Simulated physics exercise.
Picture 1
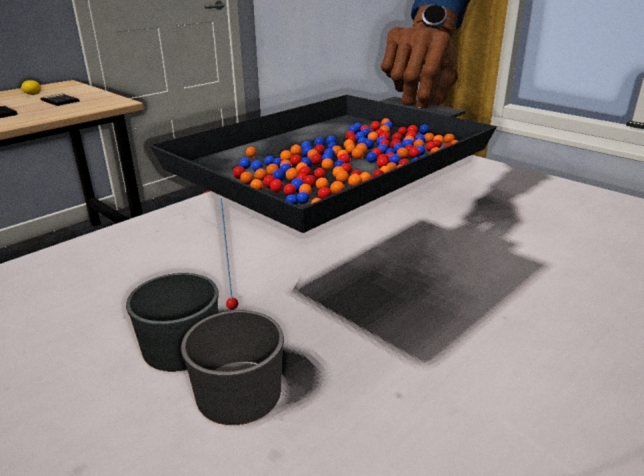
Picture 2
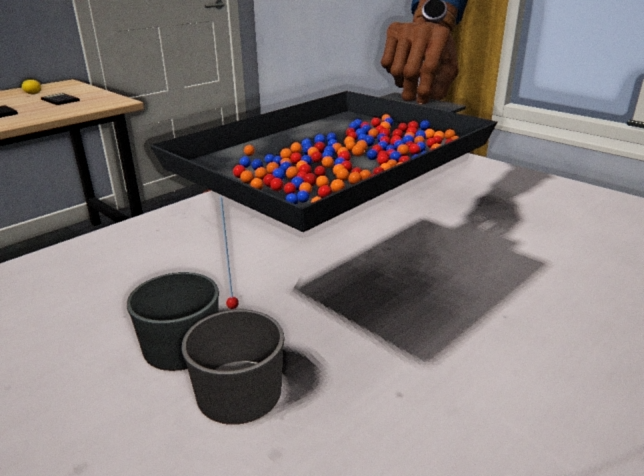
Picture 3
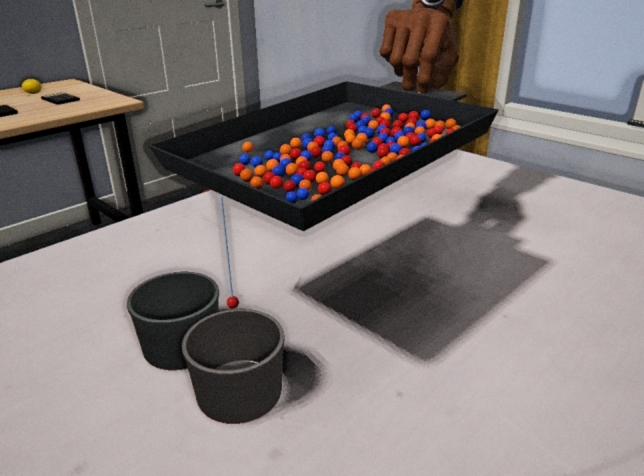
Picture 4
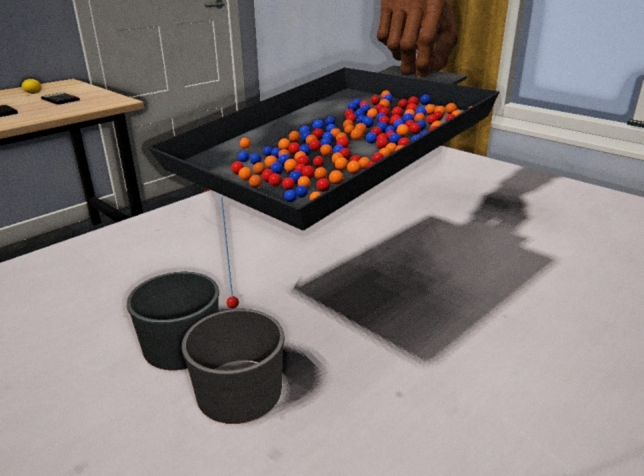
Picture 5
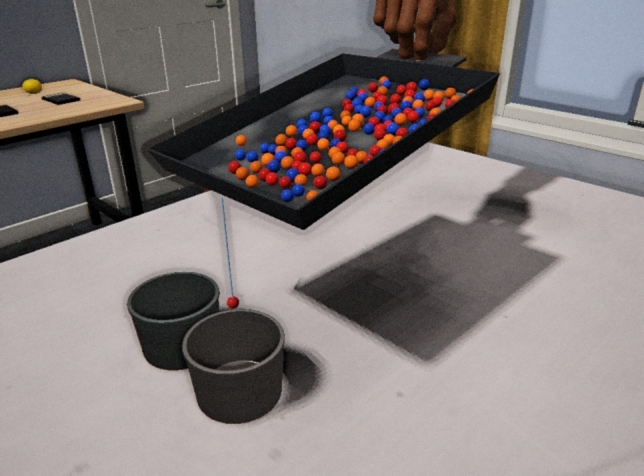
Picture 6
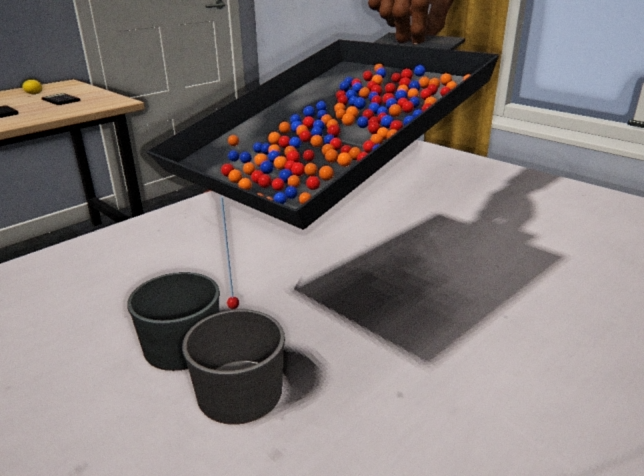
We see a hand at the far end of a dark tray of red, blue and orange beads above two dark dishes; the tray's far end gradually rises, and the beads shift slightly toward the lower end.
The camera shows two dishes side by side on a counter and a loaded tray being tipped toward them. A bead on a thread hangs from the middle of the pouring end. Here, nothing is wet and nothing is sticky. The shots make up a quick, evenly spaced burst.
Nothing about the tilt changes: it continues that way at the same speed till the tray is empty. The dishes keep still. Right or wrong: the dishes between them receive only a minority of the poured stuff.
Right, they get under half.
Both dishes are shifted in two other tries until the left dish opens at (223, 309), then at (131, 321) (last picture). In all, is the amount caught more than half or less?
Well, a minority share the first time and a majority share the next.
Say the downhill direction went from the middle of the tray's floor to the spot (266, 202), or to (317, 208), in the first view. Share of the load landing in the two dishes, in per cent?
The share is 20 per cent in the first and 0 per cent in the second.
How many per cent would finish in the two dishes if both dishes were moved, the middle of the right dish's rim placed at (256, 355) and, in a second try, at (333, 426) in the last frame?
It comes to near 30 per cent the first time and near 20 per cent the second time.
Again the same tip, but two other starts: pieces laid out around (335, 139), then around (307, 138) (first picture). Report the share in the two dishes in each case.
Shares: 40 % for the first, 40 % for the second.
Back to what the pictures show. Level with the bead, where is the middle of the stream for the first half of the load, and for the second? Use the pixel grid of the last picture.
First roughly (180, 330), then roughly (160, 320).
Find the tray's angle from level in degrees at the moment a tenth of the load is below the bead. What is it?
Angle reached: About 85°.
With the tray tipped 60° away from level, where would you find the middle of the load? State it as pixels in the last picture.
Near (229, 175).
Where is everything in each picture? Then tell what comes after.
Corners of the pouring end (161, 145) and (302, 203), level; middle of the load (358, 153), round plastic beads; left dish (138, 336); right dish (196, 386); bead on its thread (232, 304), in the first picture.
Corners of the pouring end (161, 145) and (302, 202), level; middle of the load (358, 151), in the second picture.
Corners of the pouring end (160, 145) and (301, 202), tipped barely, level across its low end; middle of the load (358, 144), in the third picture.
Corners of the pouring end (158, 146) and (299, 202), tipped a little, level across its low end; middle of the load (357, 135), in the fourth picture.
Corners of the pouring end (158, 147) and (298, 202), tipped a little, level across its low end; middle of the load (355, 126), in the fifth picture.
Corners of the pouring end (156, 149) and (296, 203), tipped clearly, level across its low end; middle of the load (348, 120), almost all on the move; left dish (140, 335); right dish (197, 385), in the sixth picture.
Just after the last frame, tray tipped steeply; almost all on the tray; just a few in the right dish; about a tenth in the air.
A moment on, tray tipped past a quarter turn; just a few on the tray; about a tenth in the right dish; roughly a quarter in the left dish; roughly half outside both; roughly a quarter in the air.
Further on, tray tipped past a quarter turn; about a tenth in the right dish; roughly a quarter in the left dish; roughly two thirds outside both.
When it is over, tray tipped past a quarter turn; about a tenth in the right dish; roughly a quarter in the left dish; roughly two thirds outside both.
